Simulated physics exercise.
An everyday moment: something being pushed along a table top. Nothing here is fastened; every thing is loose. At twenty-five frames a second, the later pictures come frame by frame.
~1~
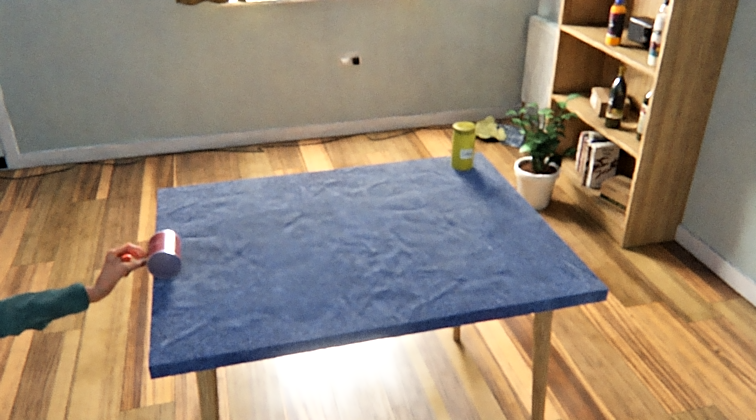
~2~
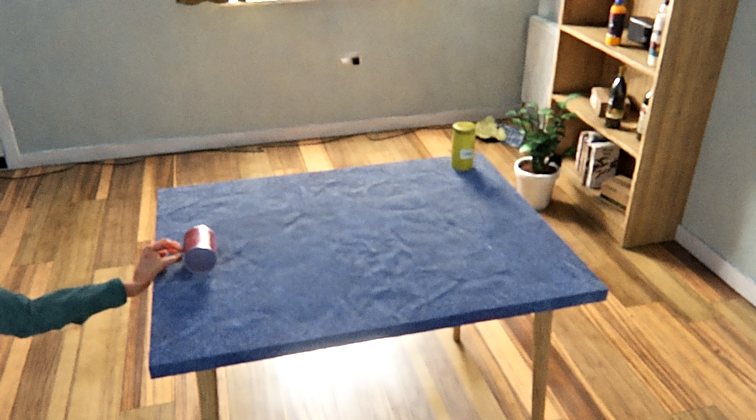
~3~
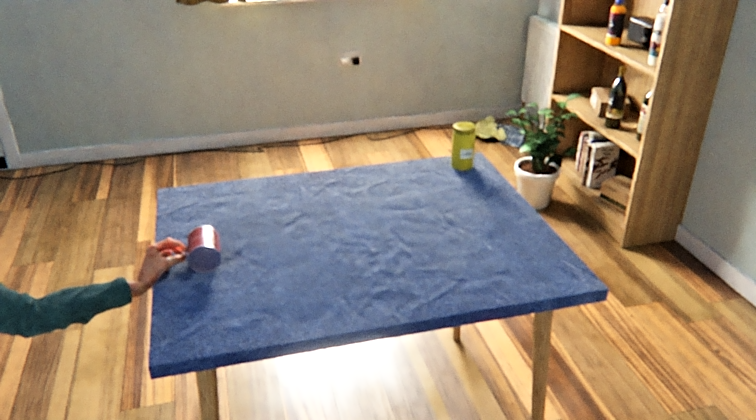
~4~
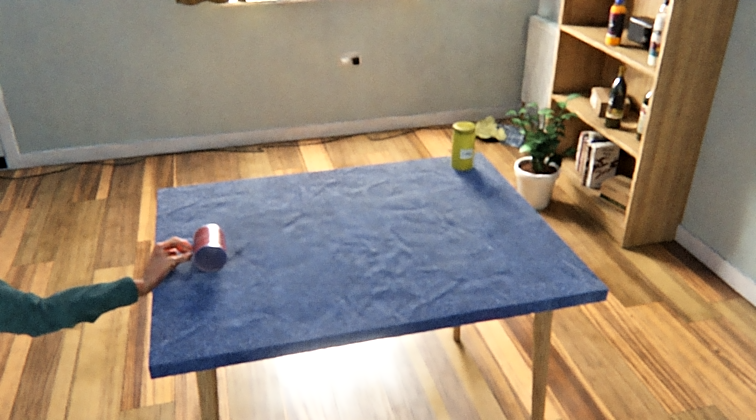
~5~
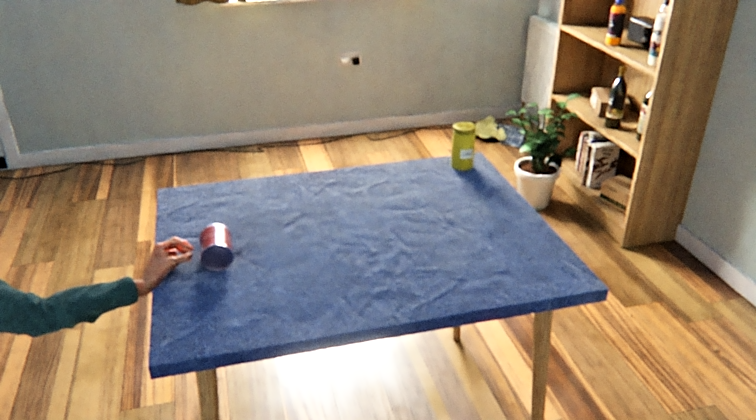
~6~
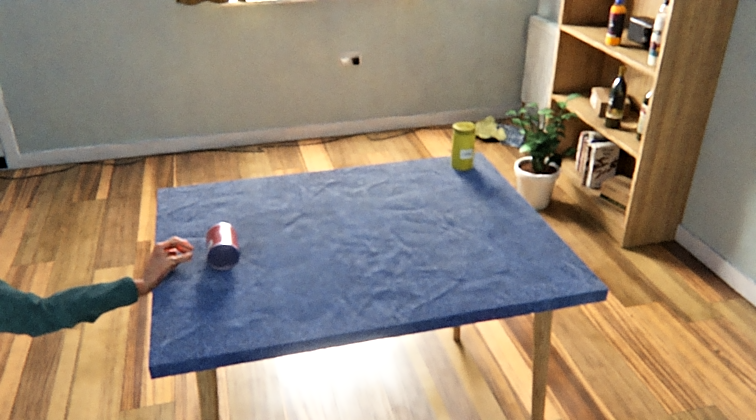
A room with a wooden floor and grey walls is seen from above at an angle, with a blue table in the middle. A red tin lies on its side near the table's left edge, a yellow-green can stands at the far right corner, and a potted plant and wooden shelves are behind. A hand in a green sleeve pushes the tin rightward, then stays back as the tin moves slightly farther.
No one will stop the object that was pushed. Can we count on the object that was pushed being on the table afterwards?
It does not part from the table.
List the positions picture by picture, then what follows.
Under the hand; red tin (165, 255), in the first picture.
Under the hand; red tin (200, 250), in the second picture.
Under the hand; red tin (204, 249), in the third picture.
Red tin (210, 249), in the fourth picture.
Red tin (216, 248) displaced a little, in the fifth picture.
Red tin (222, 247) displaced a little, in the sixth picture.
Then, 0.10 s past the last view, red tin displaced about its own width near (236, 245).
Then, 0.30 s past the last view, red tin displaced about its own width near (257, 242).
Then, 0.50 s past the last view, red tin displaced well along near (269, 240).
Finally, moved from the start, red tin. Final places as the last picture's camera would see them, red tin near (273, 240).
